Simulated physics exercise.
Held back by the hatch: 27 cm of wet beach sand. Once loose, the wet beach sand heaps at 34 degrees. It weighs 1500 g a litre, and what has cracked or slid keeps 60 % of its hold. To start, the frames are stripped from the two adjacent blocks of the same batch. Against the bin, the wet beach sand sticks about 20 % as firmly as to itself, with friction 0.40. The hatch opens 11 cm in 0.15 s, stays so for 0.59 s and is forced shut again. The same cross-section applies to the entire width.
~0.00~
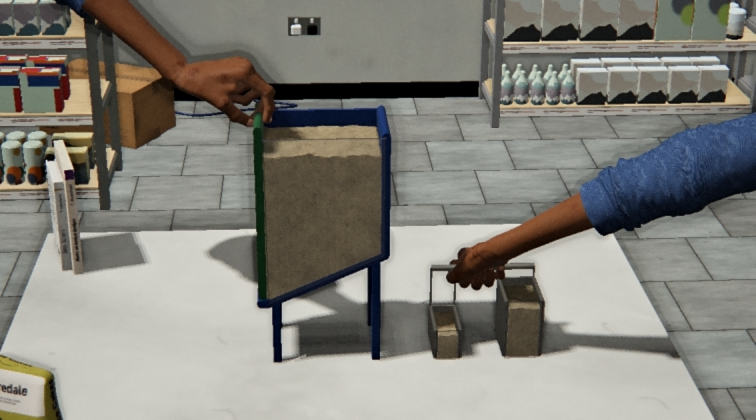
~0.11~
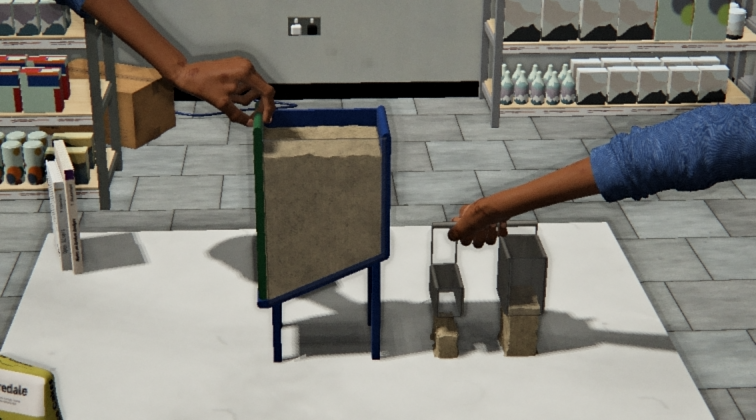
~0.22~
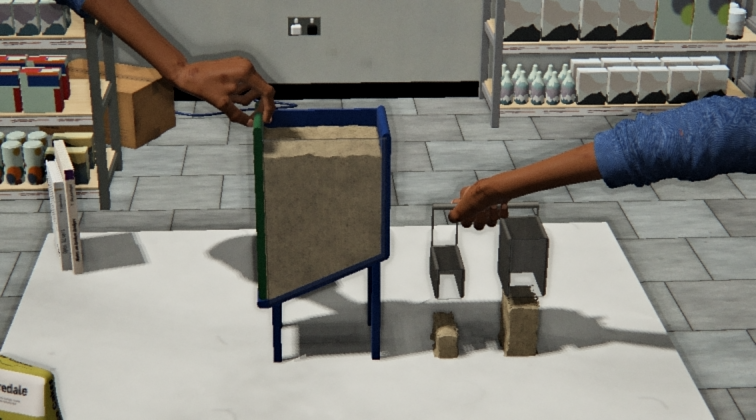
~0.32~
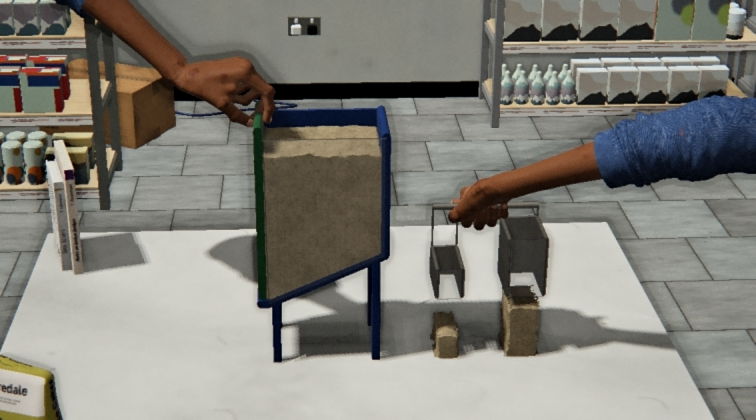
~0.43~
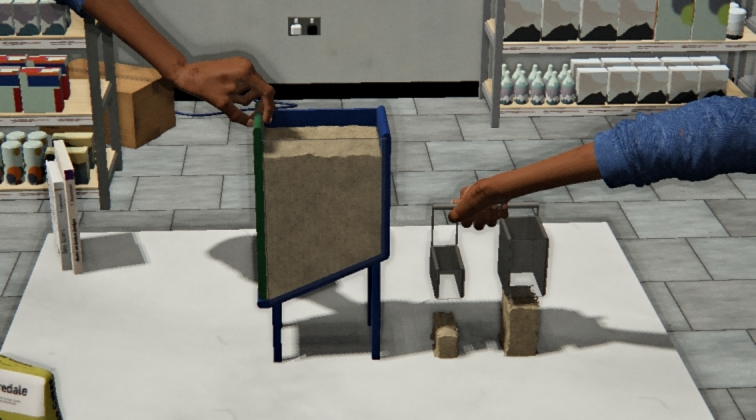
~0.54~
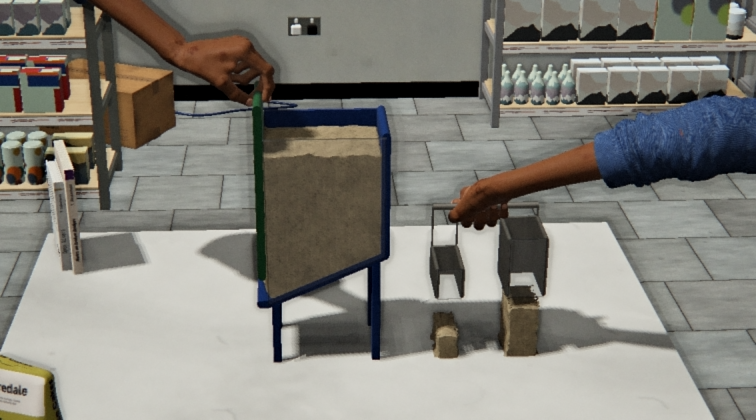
On a shop's white tabletop, one hand lifting moulds off two sand blocks, then another raising a sand-filled bin's green hatch slightly.
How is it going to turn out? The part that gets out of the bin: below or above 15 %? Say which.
The answer is below.
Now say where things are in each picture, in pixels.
The first picture shows top of the hatch at (257, 132), not yet moved; highest point of the wet beach sand at (355, 155); test blocks 4.5 cm, 9.7 cm high (left to right).
The second picture shows top of the hatch at (257, 132), not yet moved; highest point of the wet beach sand at (355, 155); test blocks 4.5 cm, 9.7 cm high (left to right).
The third picture shows top of the hatch at (257, 132), not yet moved; highest point of the wet beach sand at (355, 155); test blocks 4.5 cm, 9.7 cm high (left to right).
The fourth picture shows top of the hatch at (257, 132), not yet moved; highest point of the wet beach sand at (355, 155); test blocks 4.5 cm, 9.7 cm high (left to right).
The fifth picture shows top of the hatch at (257, 132), not yet moved; highest point of the wet beach sand at (355, 155); test blocks 4.5 cm, 9.7 cm high (left to right).
The sixth picture shows top of the hatch at (257, 111), moved 3.6 cm; highest point of the wet beach sand at (355, 156); test blocks 4.5 cm, 9.7 cm high (left to right).
By 0.73 s, the hatch is 11 cm open and 0 % is out.
By 0.94 s, the hatch is 11 cm open and 0 % is out.
By 1.16 s, the hatch is 11 cm open and 0 % is out.
By 1.38 s, the hatch is 2.8 cm open and 0 % is out.
By 1.68 s, at the end, the hatch is shut and 1 % is out.
